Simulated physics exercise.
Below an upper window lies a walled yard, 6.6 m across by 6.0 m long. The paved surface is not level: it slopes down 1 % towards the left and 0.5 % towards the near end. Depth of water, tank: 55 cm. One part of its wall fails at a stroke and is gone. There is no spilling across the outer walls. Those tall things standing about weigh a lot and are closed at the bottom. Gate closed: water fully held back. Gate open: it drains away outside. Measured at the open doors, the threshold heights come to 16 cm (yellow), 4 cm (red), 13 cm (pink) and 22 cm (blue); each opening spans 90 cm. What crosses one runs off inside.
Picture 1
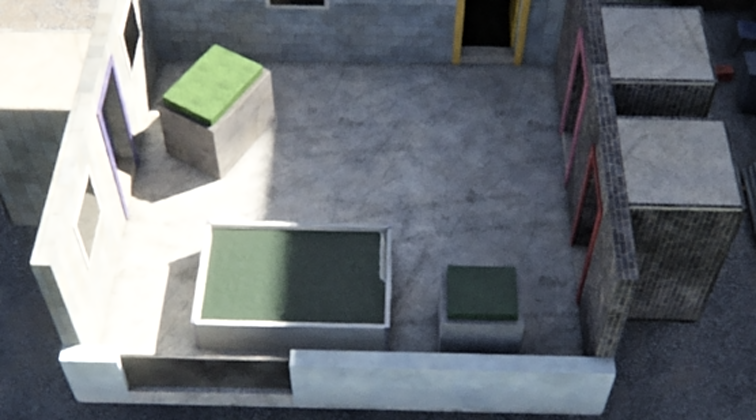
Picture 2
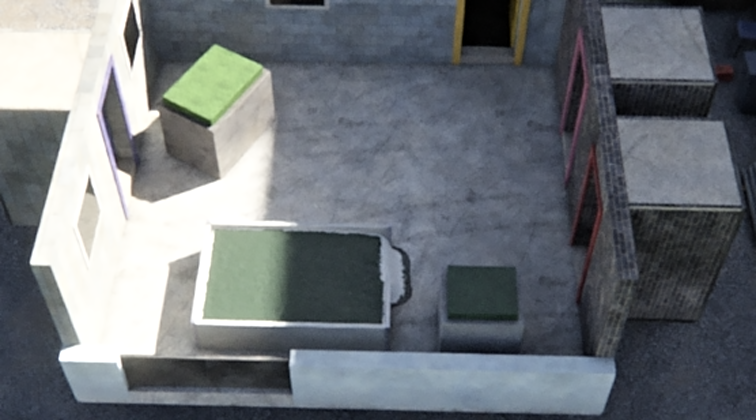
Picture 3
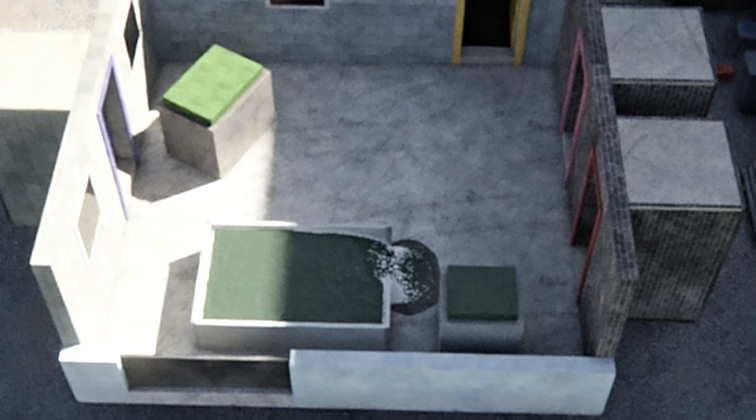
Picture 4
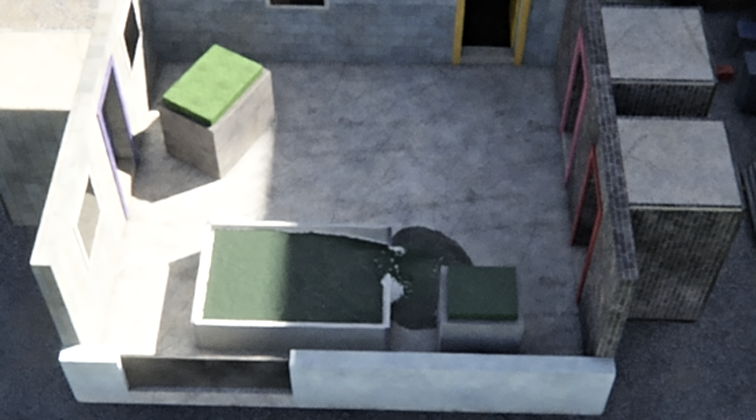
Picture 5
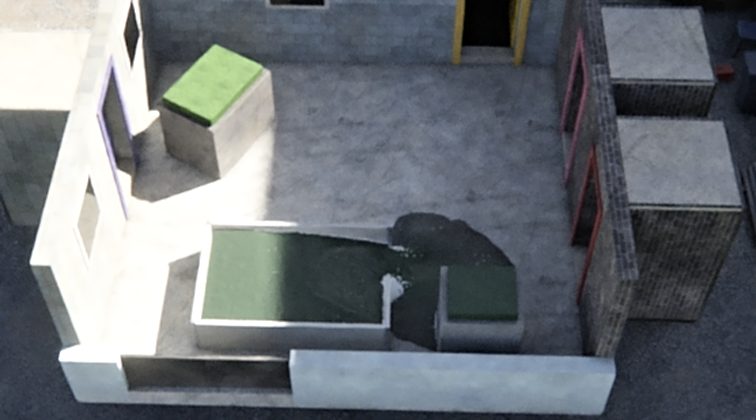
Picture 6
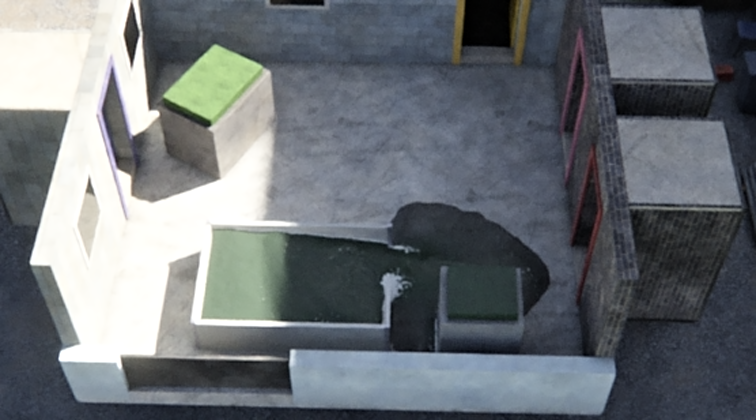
In a walled yard seen from above, dark green water burst through the right end of a low rectangular tank, then spread across the grey paving around a smaller green-topped block toward the right-hand wall.
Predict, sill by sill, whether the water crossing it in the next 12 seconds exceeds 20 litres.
My prediction: At the yellow door it is 20 litres or less; at the red door it is above 20 litres; at the pink door it is 20 litres or less; at the blue door it is 20 litres or less.
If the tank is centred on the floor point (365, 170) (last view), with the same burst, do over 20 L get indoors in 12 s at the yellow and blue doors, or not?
For the yellow door, the amount is acceptable; for the blue door, the amount is acceptable.
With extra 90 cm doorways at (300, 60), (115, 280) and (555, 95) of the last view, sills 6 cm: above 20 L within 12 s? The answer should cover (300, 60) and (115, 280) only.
Door 1: Lower; door 2: Lower.
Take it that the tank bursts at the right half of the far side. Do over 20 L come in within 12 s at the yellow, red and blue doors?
At yellow the amount is beneath the mark, at red it is beneath the mark, and at blue it is beneath the mark.
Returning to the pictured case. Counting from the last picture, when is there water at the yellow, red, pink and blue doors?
The front reaches yellow at 2.4 s, red at 0.1 s, pink at 1.0 s, blue at 9.0 s.
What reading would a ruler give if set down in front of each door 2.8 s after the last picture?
Measured in centimetres, the yellow door gives 10, the red door 18, the pink door 10 and the blue door 0.
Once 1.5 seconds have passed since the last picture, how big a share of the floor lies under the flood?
25 %.
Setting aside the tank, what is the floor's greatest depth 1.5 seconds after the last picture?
Max around 23 cm.
Then, 0.7 s after the last picture water covers 20 % of the floor and is deepest (25 cm) near (405, 270); yellow door not reached, red door 9 cm at the sill, 22 L in, pink door not reached, blue door not reached.
Then, 1.5 s after the last picture water covers 25 % of the floor and is deepest (23 cm) near (571, 304); yellow door not reached, red door 16 cm at the sill, 107 L in, pink door 12 cm at the sill, 0 L in, blue door not reached.
Then, 2.8 s after the last picture water covers 35 % of the floor and is deepest (18 cm) near (571, 304); yellow door 10 cm at the sill, 0 L in, red door 18 cm at the sill, 264 L in, pink door 10 cm at the sill, 0 L in, blue door not reached.
Then, 6.3 s after the last picture water covers 65 % of the floor and is deepest (12 cm) near (570, 294); yellow door 7 cm at the sill, 0 L in, red door 11 cm at the sill, 455 L in, pink door 6 cm at the sill, 0 L in, blue door not reached.
Then, 11.3 s after the last picture water covers 95 % of the floor and is deepest (8 cm) near (124, 235); yellow door 4 cm at the sill, 0 L in, red door 7 cm at the sill, 528 L in, pink door 3 cm at the sill, 0 L in, blue door 7 cm at the sill, 0 L in.
